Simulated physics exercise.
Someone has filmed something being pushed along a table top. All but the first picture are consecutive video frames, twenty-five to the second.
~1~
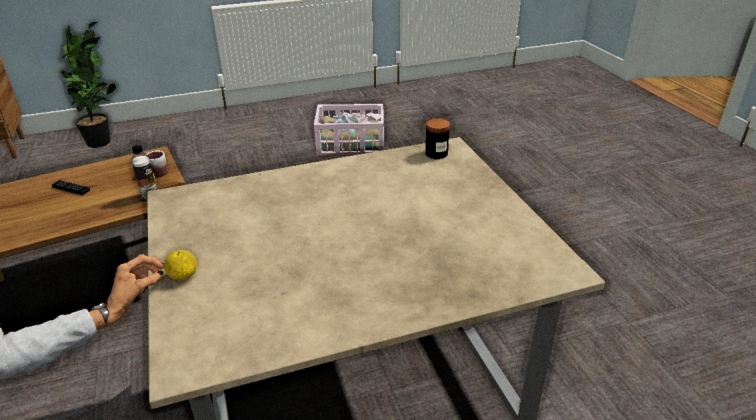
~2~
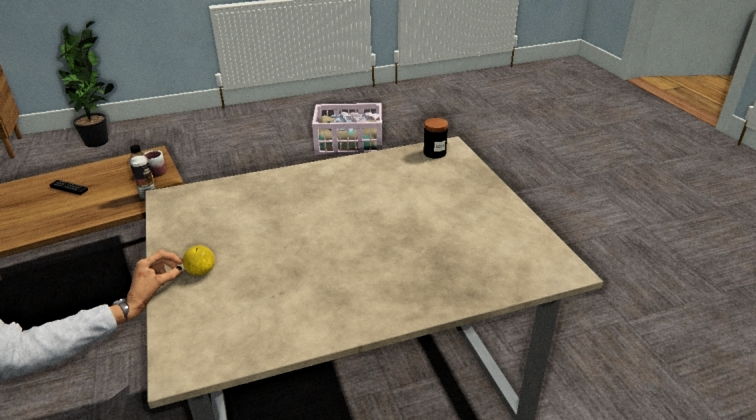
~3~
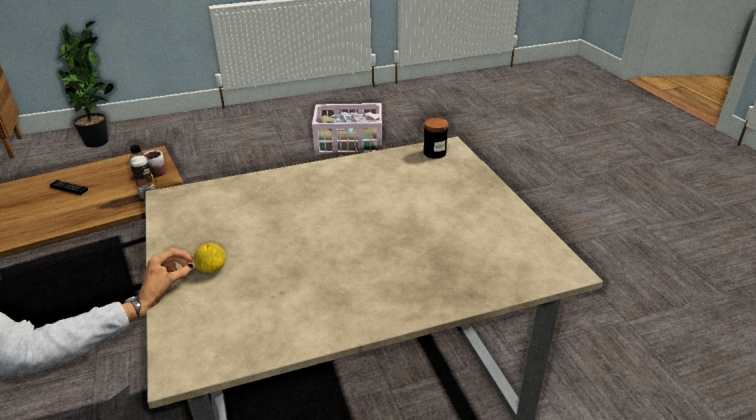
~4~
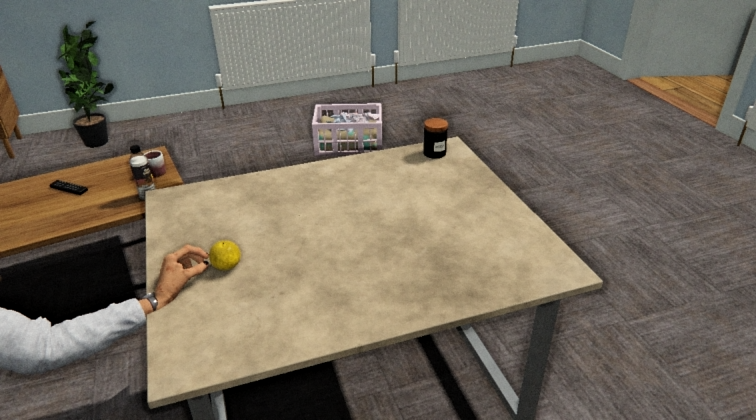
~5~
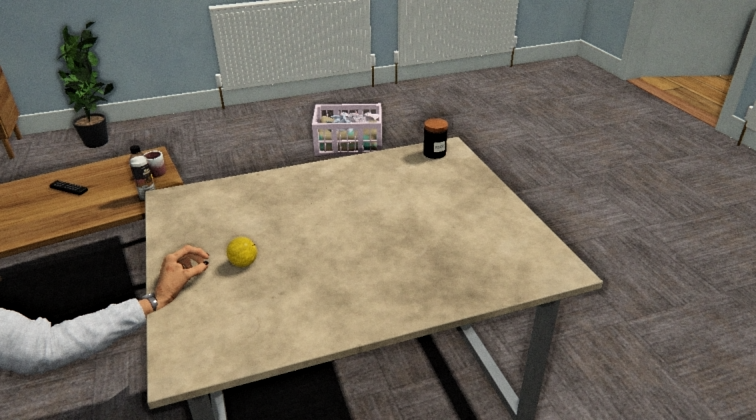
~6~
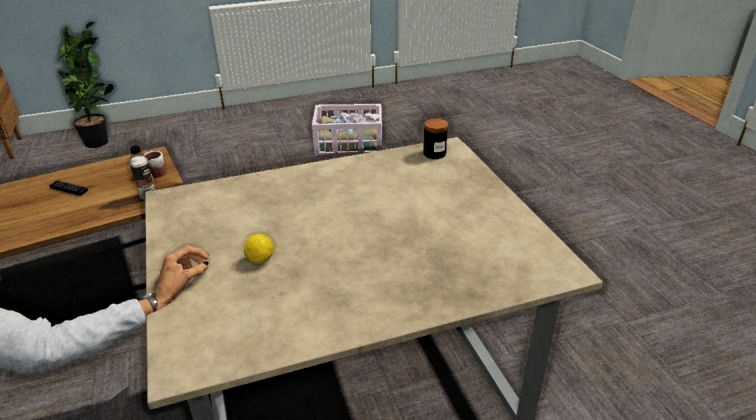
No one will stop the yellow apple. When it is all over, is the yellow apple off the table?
The yellow apple drops to the floor.
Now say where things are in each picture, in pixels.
In the first picture, under the hand; yellow apple (181, 265).
In the second picture, under the hand; yellow apple (199, 261).
In the third picture, under the hand; yellow apple (210, 258).
In the fourth picture, yellow apple (225, 255).
In the fifth picture, yellow apple (242, 252) shifted a little.
In the sixth picture, yellow apple (259, 249) shifted about its own width.
Then, 0.20 s on from there, yellow apple shifted well along near (338, 232).
Then, 0.60 s on from there, yellow apple shifted well along near (474, 204).
Then, 0.90 s on from there, yellow apple now off the table.
Then, 1.20 s on from there, things are still on the move.
In the end, off the table, yellow apple.
